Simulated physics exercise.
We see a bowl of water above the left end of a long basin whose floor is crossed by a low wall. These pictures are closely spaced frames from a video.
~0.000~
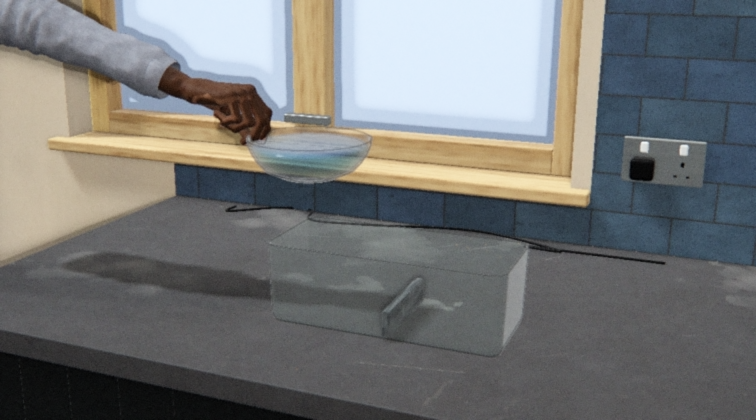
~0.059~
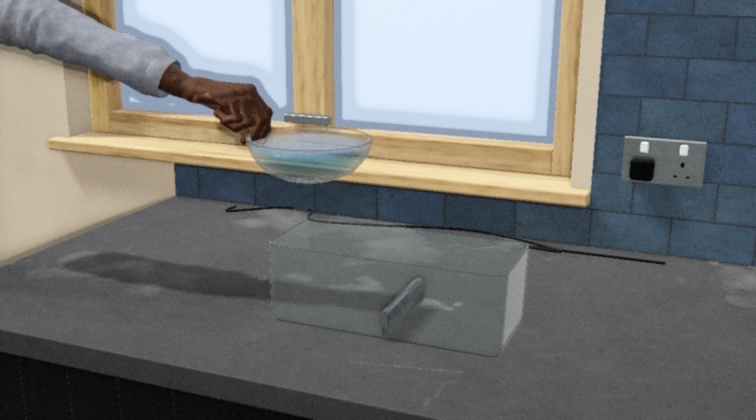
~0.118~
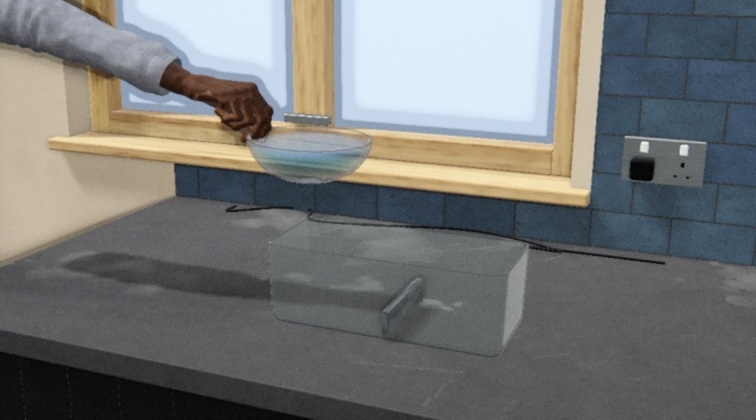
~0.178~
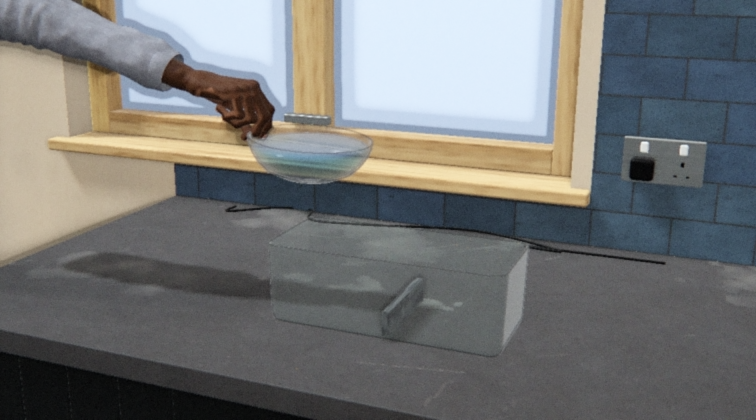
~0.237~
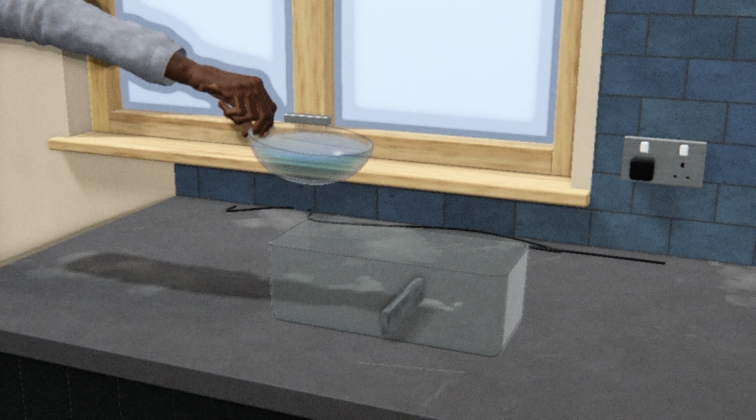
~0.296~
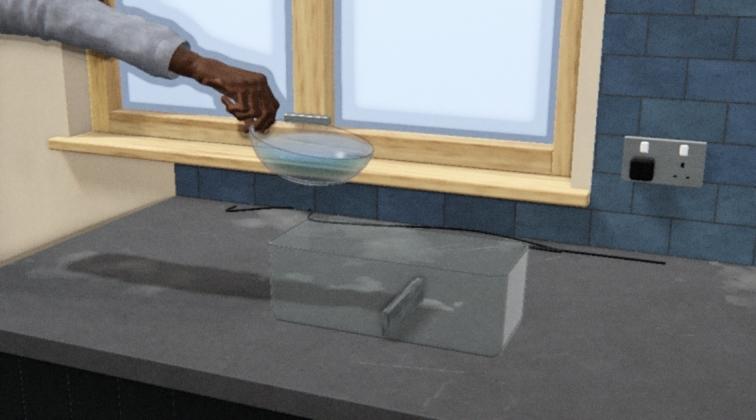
We see a hand holding a glass bowl of bluish water above a clear rectangular basin with a low wall inside, on a grey countertop; the bowl stays nearly level, then the hand slowly tilts it slightly rightward.
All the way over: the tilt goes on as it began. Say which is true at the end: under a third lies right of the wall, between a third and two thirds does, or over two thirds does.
Between a third and two thirds lies right of the wall.
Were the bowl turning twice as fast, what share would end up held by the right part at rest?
Roughly 40 percent.
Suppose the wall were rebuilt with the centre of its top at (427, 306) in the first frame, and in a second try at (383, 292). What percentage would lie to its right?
Roughly 20 per cent first and roughly 75 per cent second.
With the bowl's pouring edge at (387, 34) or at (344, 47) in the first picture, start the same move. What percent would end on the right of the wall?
It comes out at around 80 percent and then around 50 percent.
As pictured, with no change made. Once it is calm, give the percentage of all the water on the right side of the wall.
I'd put it at around 55 %.
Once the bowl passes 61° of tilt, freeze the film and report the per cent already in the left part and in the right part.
Left part 15 %; right part 30 %.
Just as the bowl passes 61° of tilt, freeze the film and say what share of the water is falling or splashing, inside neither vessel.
Roughly 30 percent.
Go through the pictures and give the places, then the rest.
It leans 0°; its right rim is at (367, 144); the water meets the walls at (260, 139) and (366, 149); the long basin's rim runs from (289, 231) to (518, 261); the wall's top is at (404, 295), in the first frame.
It leans 0°; its right rim is at (367, 145); the water meets the walls at (260, 139) and (366, 149), in the second frame.
It leans 2°; its right rim is at (367, 146); the water meets the walls at (261, 138) and (366, 150), in the third frame.
It leans 4°; its right rim is at (368, 149); the water meets the walls at (261, 138) and (367, 151), in the fourth frame.
It leans 7°; its right rim is at (368, 152); the water meets the walls at (263, 138) and (367, 152), in the fifth frame.
It leans 11°; its right rim is at (369, 156); the water meets the walls at (265, 138) and (370, 152), in the sixth frame.
A moment on, the bowl is tipped part way and 24 per cent is still to pour, 13 is left of the wall and 32 right of it.
Next, the bowl is tipped on its side and 0 per cent is still to pour, 45 is left of the wall and 53 right of it.
Then the bowl is tipped right over and 0 per cent is still to pour, 46 is left of the wall and 54 right of it.
Later the bowl is tipped right over and 0 per cent is still to pour, 46 is left of the wall and 54 right of it.
In the end 46 per cent lies left of the wall, 54 right of it and 1 outside.
